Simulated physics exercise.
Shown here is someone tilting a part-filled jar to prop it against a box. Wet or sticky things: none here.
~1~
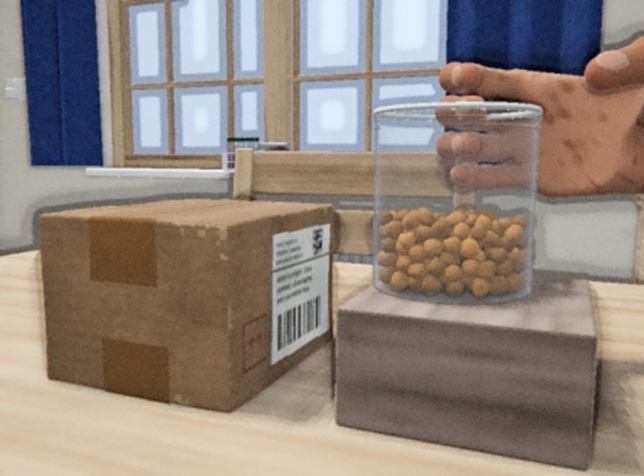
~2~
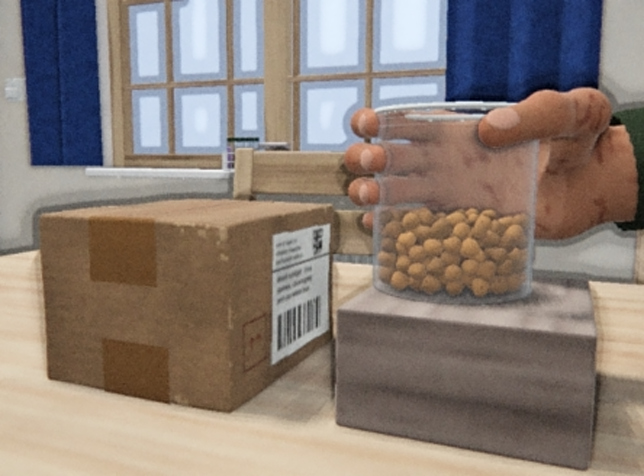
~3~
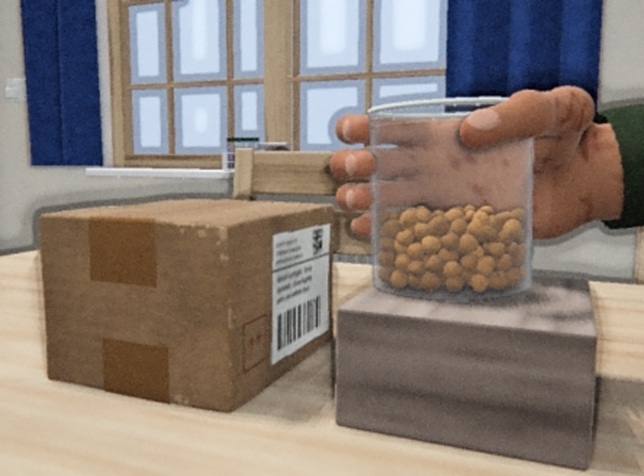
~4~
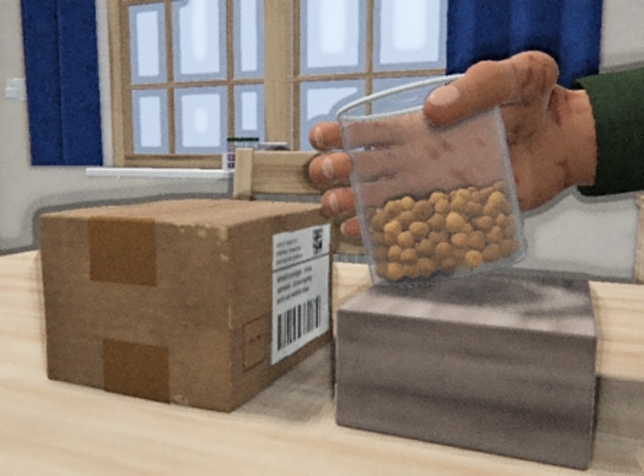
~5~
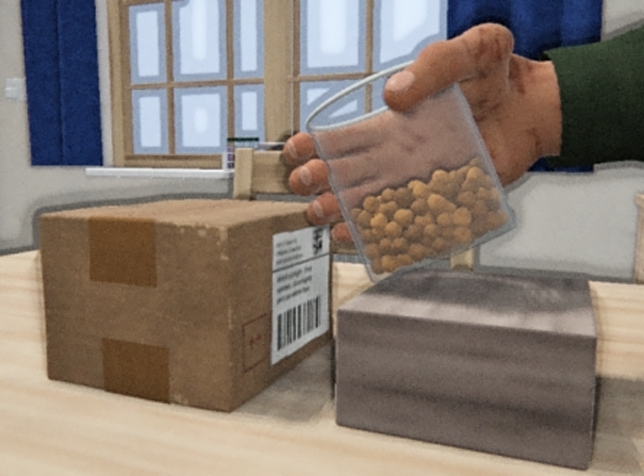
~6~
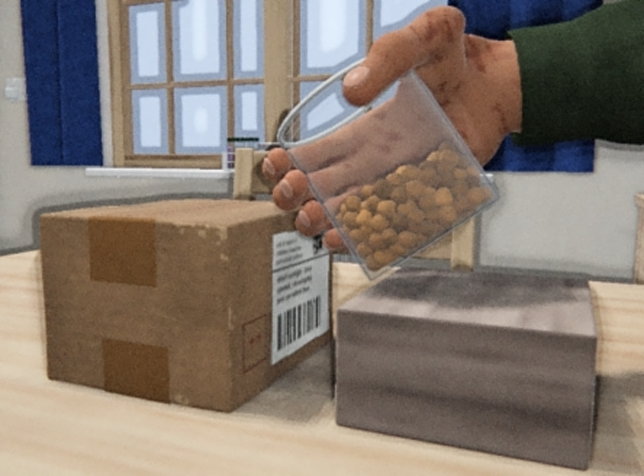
On a pale wooden table before a window with blue curtains, a hand reaches in from the right and grips a clear jar part-filled with roasted chickpeas on a grey block. It lifts the jar and tilts it steadily left toward a cardboard box, the chickpeas shifting inside.
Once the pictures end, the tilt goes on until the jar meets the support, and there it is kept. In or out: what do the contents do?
Nothing escapes.
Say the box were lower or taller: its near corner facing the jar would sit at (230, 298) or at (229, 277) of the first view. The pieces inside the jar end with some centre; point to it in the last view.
Final centres, last view - around (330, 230) first, around (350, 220) second.
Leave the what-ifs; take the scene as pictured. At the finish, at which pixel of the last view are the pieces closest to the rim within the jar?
About (322, 215).
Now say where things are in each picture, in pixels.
The first frame shows jar (453, 200), a third full of roasted chickpeas; box (204, 284), reaching half way up the jar.
The second frame shows jar (453, 200), upright; rim (381, 114); top of the contents (454, 223).
The third frame shows jar (449, 197), leaning 2°; rim (375, 114); box (204, 284).
The fourth frame shows jar (431, 184), leaning 13°; rim (344, 119); top of the contents (450, 212).
The fifth frame shows jar (409, 174), leaning 24°; rim (315, 129); box (204, 284).
The sixth frame shows jar (387, 169), leaning 36°; rim (289, 145); box (204, 284), reaching half way up the jar.
Then, 0.16 s later than the last frame, the jar leans 42°; everything is still inside.
Then, 0.36 s later than the last frame, the jar leans 50°; everything is still inside.
Then, 0.58 s later than the last frame, the jar rests on the box at 53°; everything is still inside.
When it is over, the jar rests on the box at 53°; everything is still inside.
